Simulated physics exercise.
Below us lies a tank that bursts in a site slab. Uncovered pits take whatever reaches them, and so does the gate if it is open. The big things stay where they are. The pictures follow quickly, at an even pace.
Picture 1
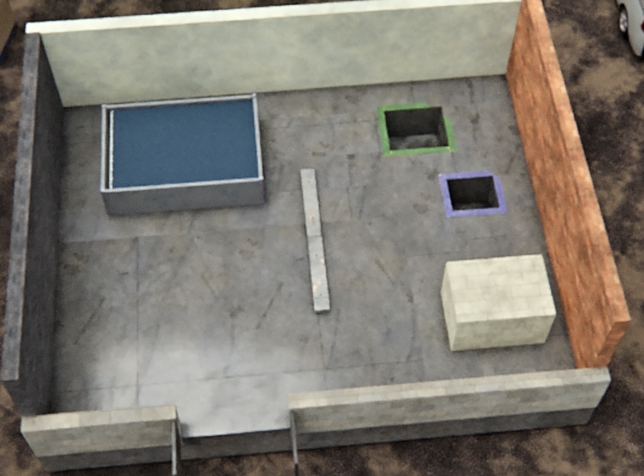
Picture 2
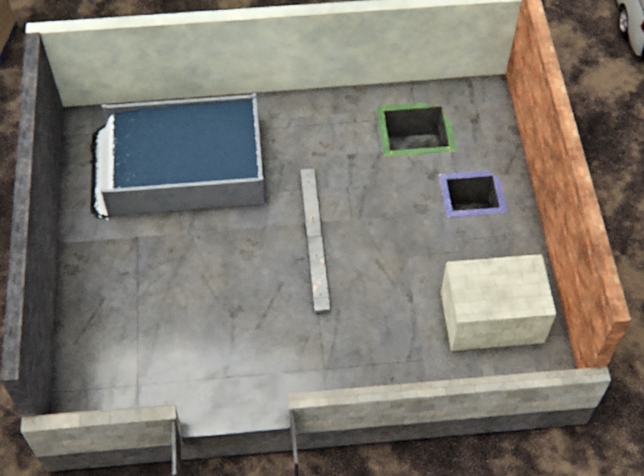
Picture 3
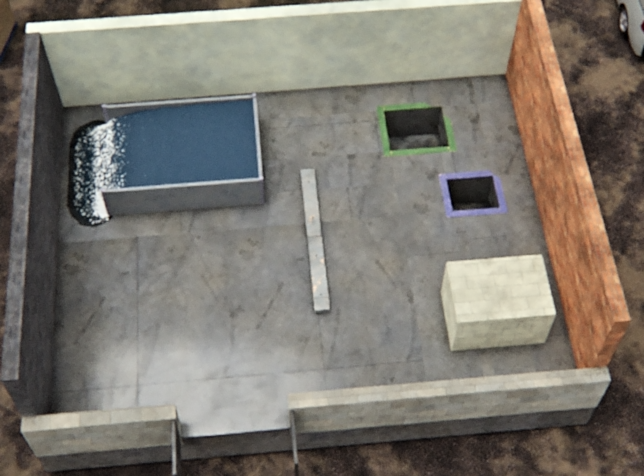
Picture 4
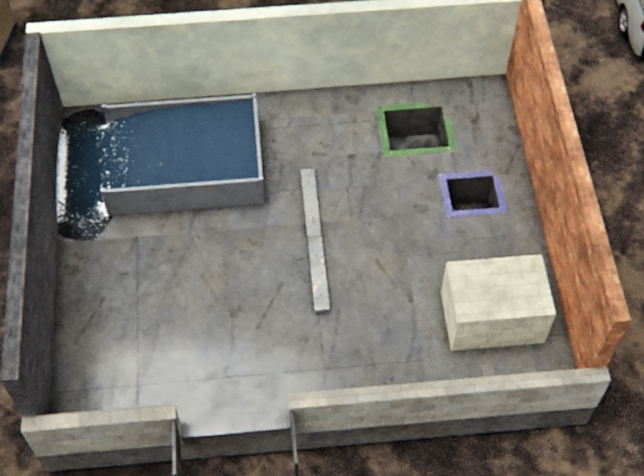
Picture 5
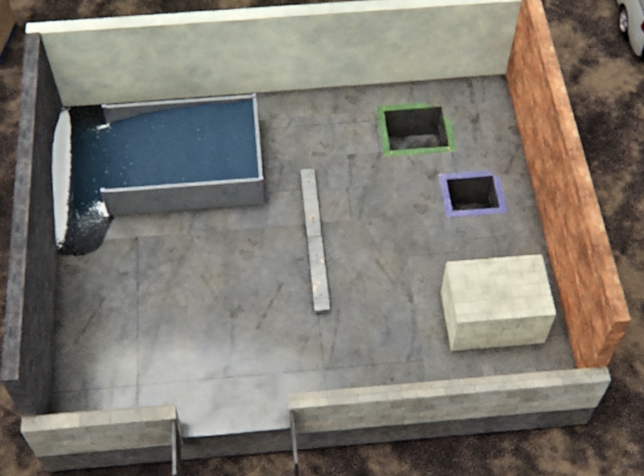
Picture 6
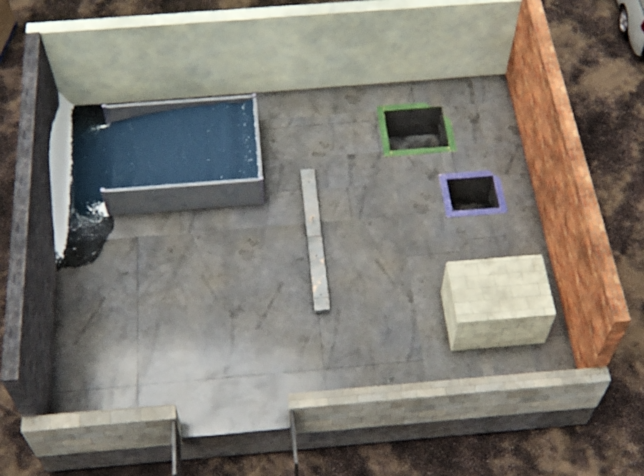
A walled concrete slab held a tank of blue water, which burst open on its left side; the water poured out, foamed against the dark left wall and spread along it.
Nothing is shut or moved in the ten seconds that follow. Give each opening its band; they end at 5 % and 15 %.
In the end: The gate takes between 5 and 15 %; the blue pit takes under 5 %; the green pit takes between 5 and 15 %.
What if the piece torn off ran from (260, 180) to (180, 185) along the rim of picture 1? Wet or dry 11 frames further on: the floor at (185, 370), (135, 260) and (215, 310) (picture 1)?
As listed: Awash, no water, flooded.
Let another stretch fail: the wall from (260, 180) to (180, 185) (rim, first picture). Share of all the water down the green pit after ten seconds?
In per cent: Green 0.
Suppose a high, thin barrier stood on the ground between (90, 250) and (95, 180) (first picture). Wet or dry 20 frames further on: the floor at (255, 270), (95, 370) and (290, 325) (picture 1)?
In that order: Clear, under water, free of water.
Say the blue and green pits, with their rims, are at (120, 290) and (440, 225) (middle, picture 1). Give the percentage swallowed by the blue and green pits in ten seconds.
In per cent: Blue 20, green 4.
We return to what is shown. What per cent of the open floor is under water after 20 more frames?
Close to 40 %.
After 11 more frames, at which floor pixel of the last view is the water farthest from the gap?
Around (50, 435).
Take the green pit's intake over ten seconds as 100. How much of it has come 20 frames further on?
About 10 per cent.
A moment on, water covers 10 % of the floor; the gate 0 %, the blue pit 0 %, the green pit 0 %.
Next, water covers 25 % of the floor; the gate 0 %, the blue pit 0 %, the green pit 0 %.
Then, water covers 40 % of the floor; the gate 1 %, the blue pit 0 %, the green pit 1 %.
Later, water covers 60 % of the floor; the gate 6 %, the blue pit 0 %, the green pit 7 %.
In the end, water covers 85 % of the floor; the gate 10 %, the blue pit 3 %, the green pit 10 %.
